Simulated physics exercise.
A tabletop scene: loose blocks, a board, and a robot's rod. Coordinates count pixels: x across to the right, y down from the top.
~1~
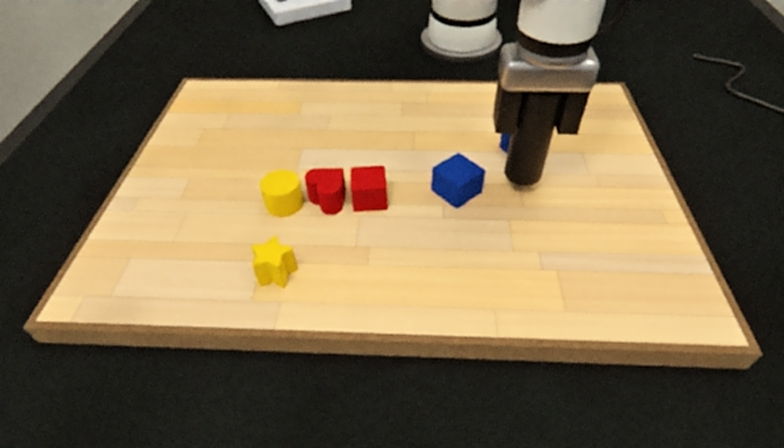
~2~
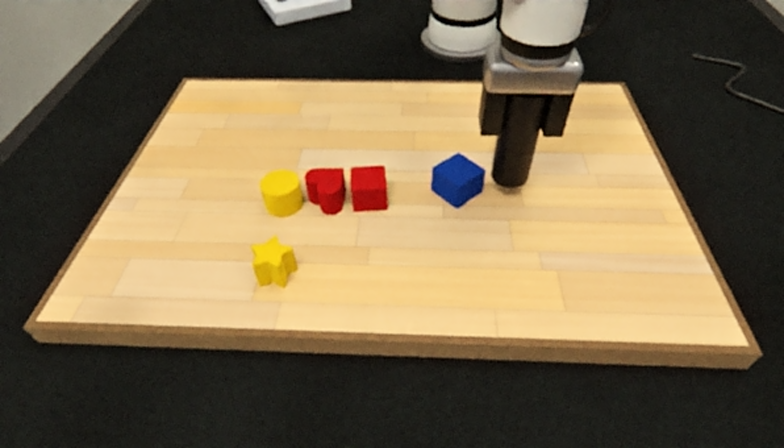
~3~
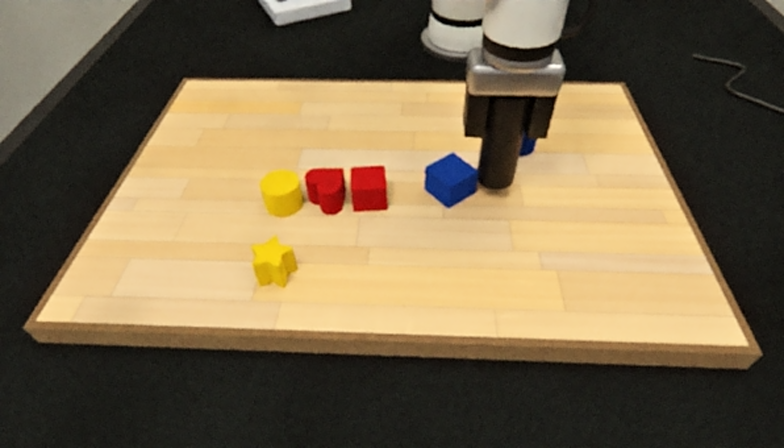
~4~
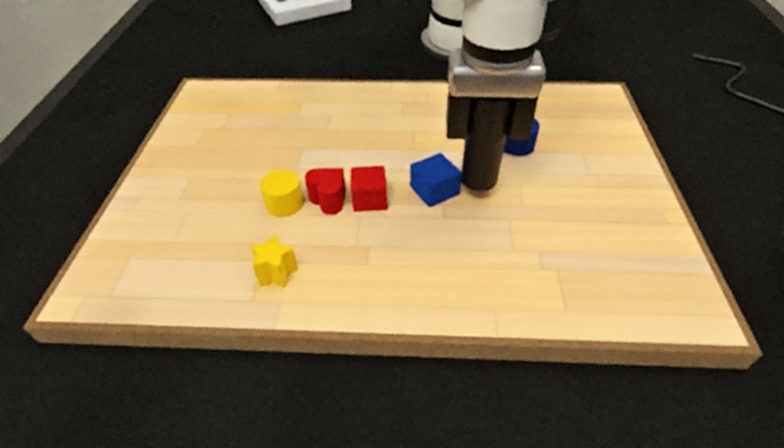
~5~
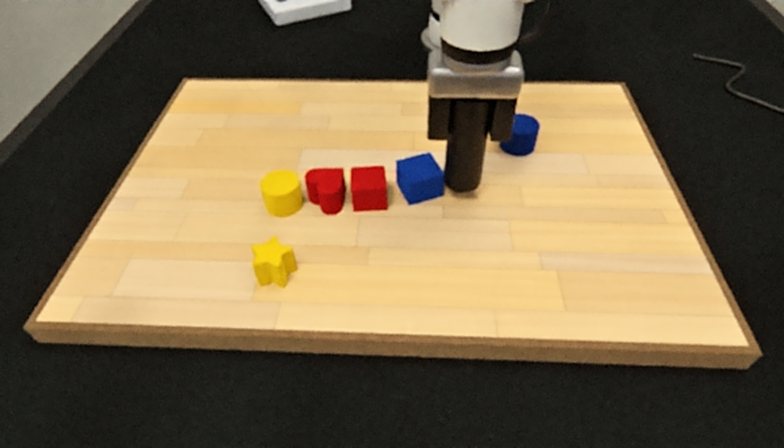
A robot's dark rod moved left across the wooden board to the blue cube, then pushed it a short way left toward the red blocks, while the red and yellow blocks stayed still.
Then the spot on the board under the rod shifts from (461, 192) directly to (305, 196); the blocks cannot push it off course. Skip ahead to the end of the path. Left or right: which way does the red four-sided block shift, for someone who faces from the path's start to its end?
It slides rightward.
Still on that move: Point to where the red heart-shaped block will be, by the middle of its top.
The red heart-shaped block ends near (201, 160).
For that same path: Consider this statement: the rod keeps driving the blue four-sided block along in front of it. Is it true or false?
My answer: True.
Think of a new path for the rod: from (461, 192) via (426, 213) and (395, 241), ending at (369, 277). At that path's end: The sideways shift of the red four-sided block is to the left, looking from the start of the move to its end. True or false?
False - the claim does not hold.
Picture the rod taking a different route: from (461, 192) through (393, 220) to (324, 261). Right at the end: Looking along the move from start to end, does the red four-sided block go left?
Answer: No.
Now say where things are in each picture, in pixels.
The first frame shows rod's lower end at (523, 174); yellow circular block at (279, 182); red heart-shaped block at (326, 178); red four-sided block at (368, 177); blue four-sided block at (459, 169).
The second frame shows rod at (509, 176); blocks still.
The third frame shows rod at (495, 178); blue four-sided block at (452, 169).
The fourth frame shows rod at (479, 179); blue four-sided block at (436, 168).
The fifth frame shows rod at (462, 180); yellow circular block at (279, 182); red heart-shaped block at (326, 178); red four-sided block at (368, 177); blue four-sided block at (420, 167).
What follows on the original path. One third of the way, rod at (409, 182); yellow circular block at (259, 184); red heart-shaped block at (299, 177); red four-sided block at (333, 176); blue four-sided block at (371, 167), turned 20° clockwise.
Two thirds of the way, rod at (355, 184); yellow circular block at (219, 189); red heart-shaped block at (247, 168); red four-sided block at (279, 171), turned 15° clockwise; blue four-sided block at (318, 167), turned 30° clockwise.
At the end, rod at (303, 184); yellow circular block at (208, 190); red heart-shaped block at (201, 160), turned 15° clockwise; red four-sided block at (229, 166), turned 25° clockwise; blue four-sided block at (267, 166), turned 40° clockwise.
